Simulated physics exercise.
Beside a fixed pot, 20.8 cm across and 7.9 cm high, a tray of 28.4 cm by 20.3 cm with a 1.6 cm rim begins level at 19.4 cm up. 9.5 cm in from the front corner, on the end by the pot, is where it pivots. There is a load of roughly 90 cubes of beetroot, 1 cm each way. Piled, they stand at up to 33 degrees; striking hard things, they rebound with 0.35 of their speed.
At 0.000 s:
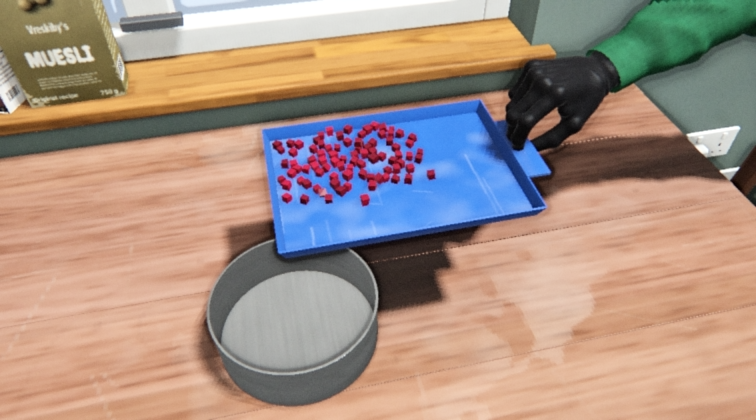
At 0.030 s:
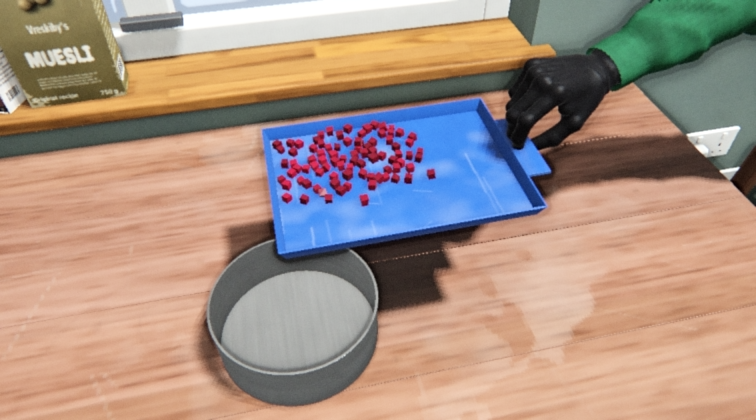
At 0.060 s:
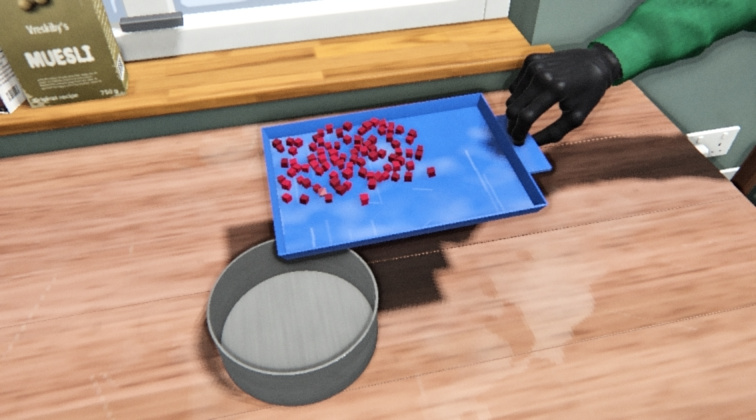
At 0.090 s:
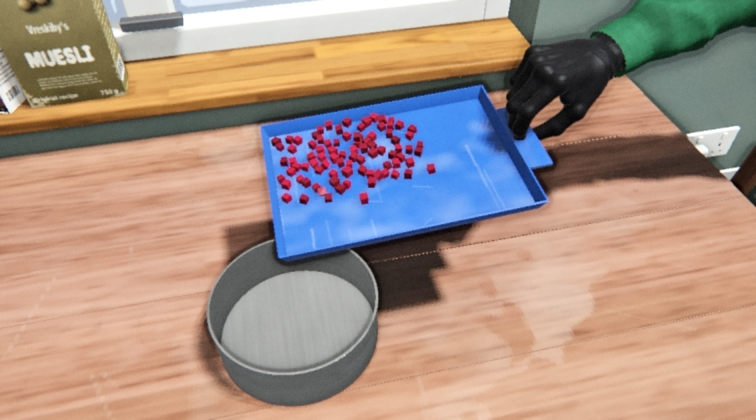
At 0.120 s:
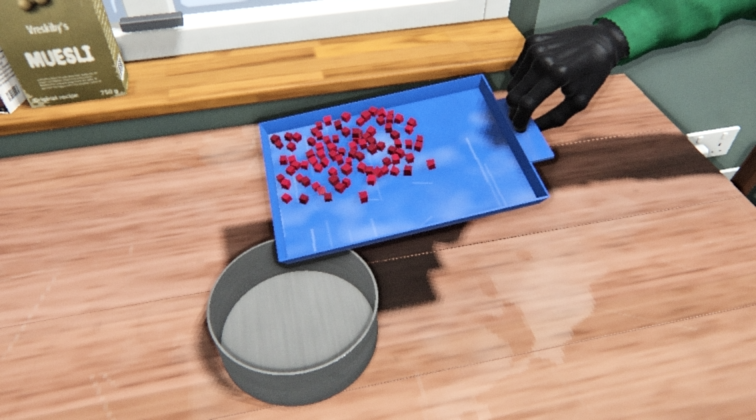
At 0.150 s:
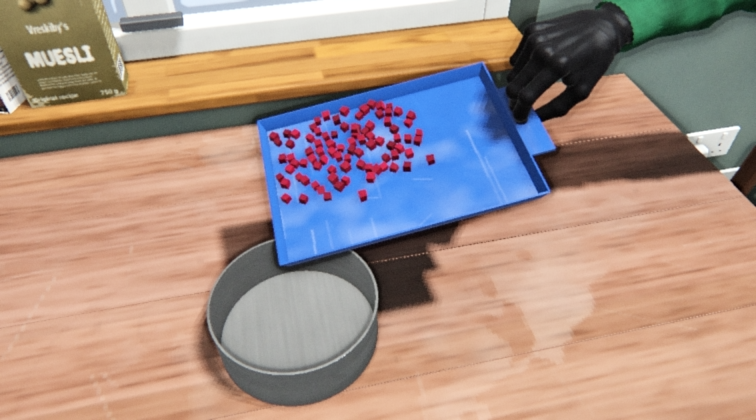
A black-gloved hand gradually tilts a blue tray of red cubes beside a round pot.
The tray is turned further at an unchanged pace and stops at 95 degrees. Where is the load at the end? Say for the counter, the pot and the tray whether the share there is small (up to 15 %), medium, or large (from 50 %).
Counter: Small. Pot: Large. Tray: Small.
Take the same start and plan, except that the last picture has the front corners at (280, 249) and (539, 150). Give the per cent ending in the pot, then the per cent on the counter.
Pot 35 % / counter 65 %.
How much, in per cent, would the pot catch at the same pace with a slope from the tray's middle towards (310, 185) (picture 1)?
Roughly 25 per cent.
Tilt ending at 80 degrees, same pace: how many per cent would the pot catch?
About 100 in a hundred would end up in the pot.
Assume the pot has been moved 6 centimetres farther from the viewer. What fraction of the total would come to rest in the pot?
Share in pot: Approx. 60 %.
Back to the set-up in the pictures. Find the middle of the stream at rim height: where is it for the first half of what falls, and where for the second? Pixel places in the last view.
(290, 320) first, (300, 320) later, roughly.
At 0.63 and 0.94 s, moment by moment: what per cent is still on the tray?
In turn: 70, 0.
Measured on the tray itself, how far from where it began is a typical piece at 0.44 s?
By then it sits near 3 cm from where it began.
After 0.44 s, tilt 54 degrees; the tray holds 100 %, the pot 0 %.
After 0.63 s, tilt 81 degrees; the tray holds 70 %, the pot 10 %.
Then, at 0.94 s, tilt 95 degrees; the tray holds 0 %, the pot 100 %.
In the end, at 1.8 s, counter 0 %, pot 100 %, tray 0 %.
